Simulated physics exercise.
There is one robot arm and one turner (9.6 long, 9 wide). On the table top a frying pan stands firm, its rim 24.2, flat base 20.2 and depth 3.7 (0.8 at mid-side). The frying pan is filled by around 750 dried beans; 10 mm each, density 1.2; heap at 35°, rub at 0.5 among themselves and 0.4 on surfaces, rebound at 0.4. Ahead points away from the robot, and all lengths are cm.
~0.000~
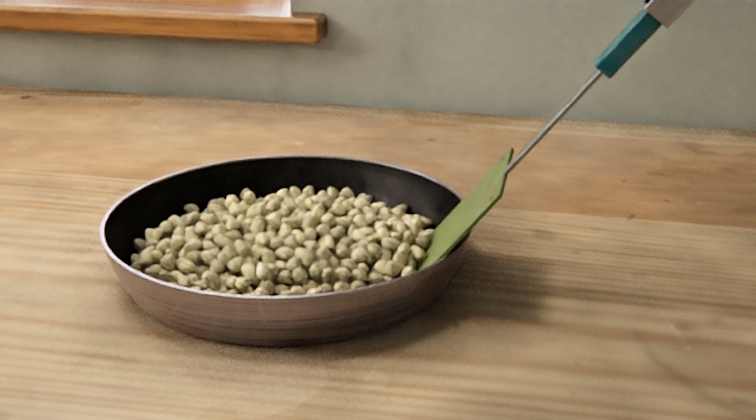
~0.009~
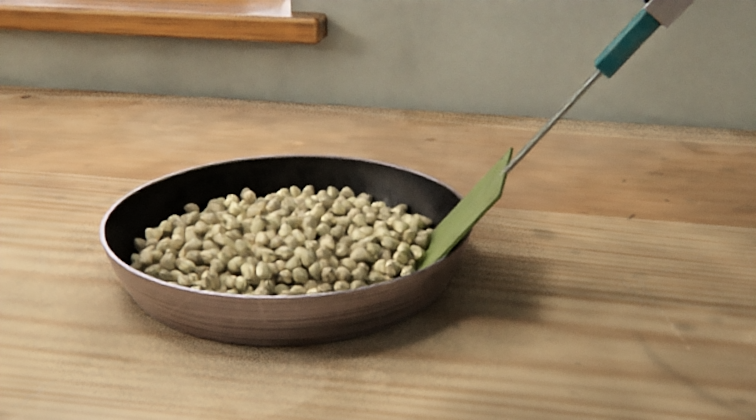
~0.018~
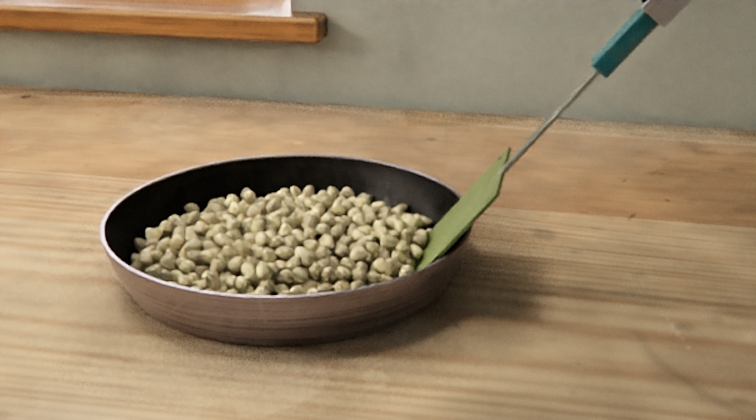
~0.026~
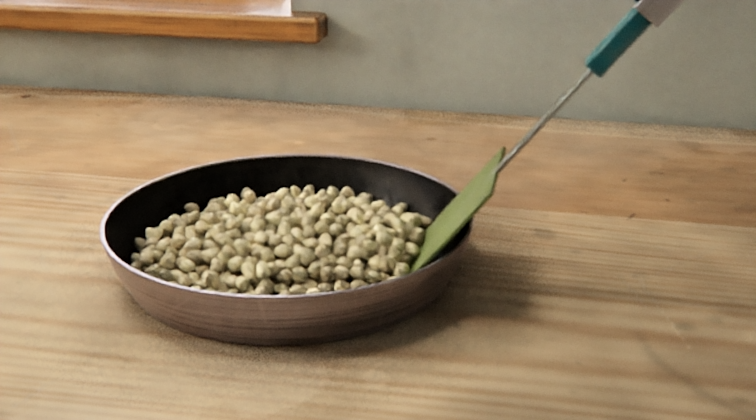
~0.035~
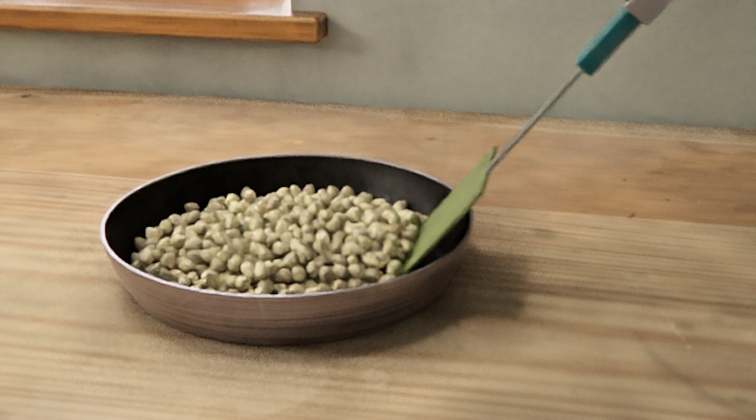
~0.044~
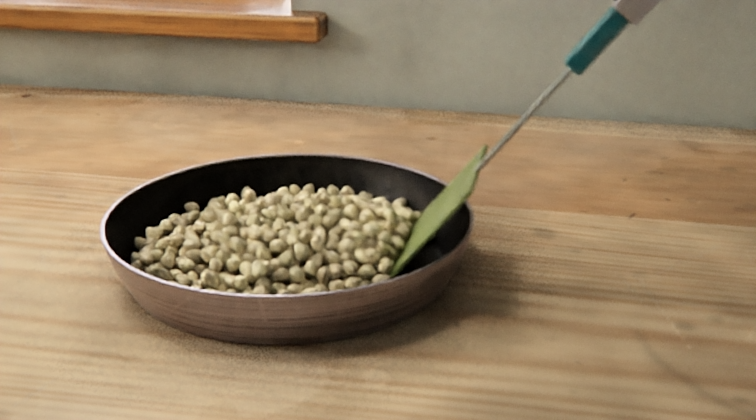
On a wooden table, a green turner pushes slightly left against beans in a pan.
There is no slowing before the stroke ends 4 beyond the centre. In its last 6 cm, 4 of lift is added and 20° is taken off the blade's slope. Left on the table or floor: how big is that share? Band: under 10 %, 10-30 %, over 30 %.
Under 10 %.
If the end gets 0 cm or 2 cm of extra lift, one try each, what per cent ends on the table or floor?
Try one gives about 0 in a hundred, try two about 0 in a hundred.
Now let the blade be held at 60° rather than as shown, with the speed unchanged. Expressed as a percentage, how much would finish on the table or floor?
My guess is close to 5 per cent.
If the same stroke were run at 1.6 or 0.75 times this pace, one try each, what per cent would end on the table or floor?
Around 20 per cent, then around 0 per cent, would end on the table or floor.
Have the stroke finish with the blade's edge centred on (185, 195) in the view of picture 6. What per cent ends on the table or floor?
Something near 15 in a hundred.
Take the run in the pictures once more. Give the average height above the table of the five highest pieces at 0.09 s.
About 4 cm.
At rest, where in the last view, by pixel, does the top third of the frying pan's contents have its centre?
The middle lies somewhere around (189, 222).
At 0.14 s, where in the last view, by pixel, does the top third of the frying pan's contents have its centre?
(245, 220).
After 0.09 s, sloping 52°, highest piece 4 above the table; 746 in the frying pan.
After 0.14 s, sloping 43°, highest piece 6 above the table; 746 in the frying pan.
After 0.37 s, sloping 32°, highest piece 5 above the table; 723 in the frying pan, 18 on the table or floor, 5 on the blade or in flight.
After 1.42 s, sloping 32°, highest piece 5 above the table; 721 in the frying pan, 25 on the table or floor.
At rest, 721 in the frying pan, 25 on the table or floor. That is 3 % on the table or floor.
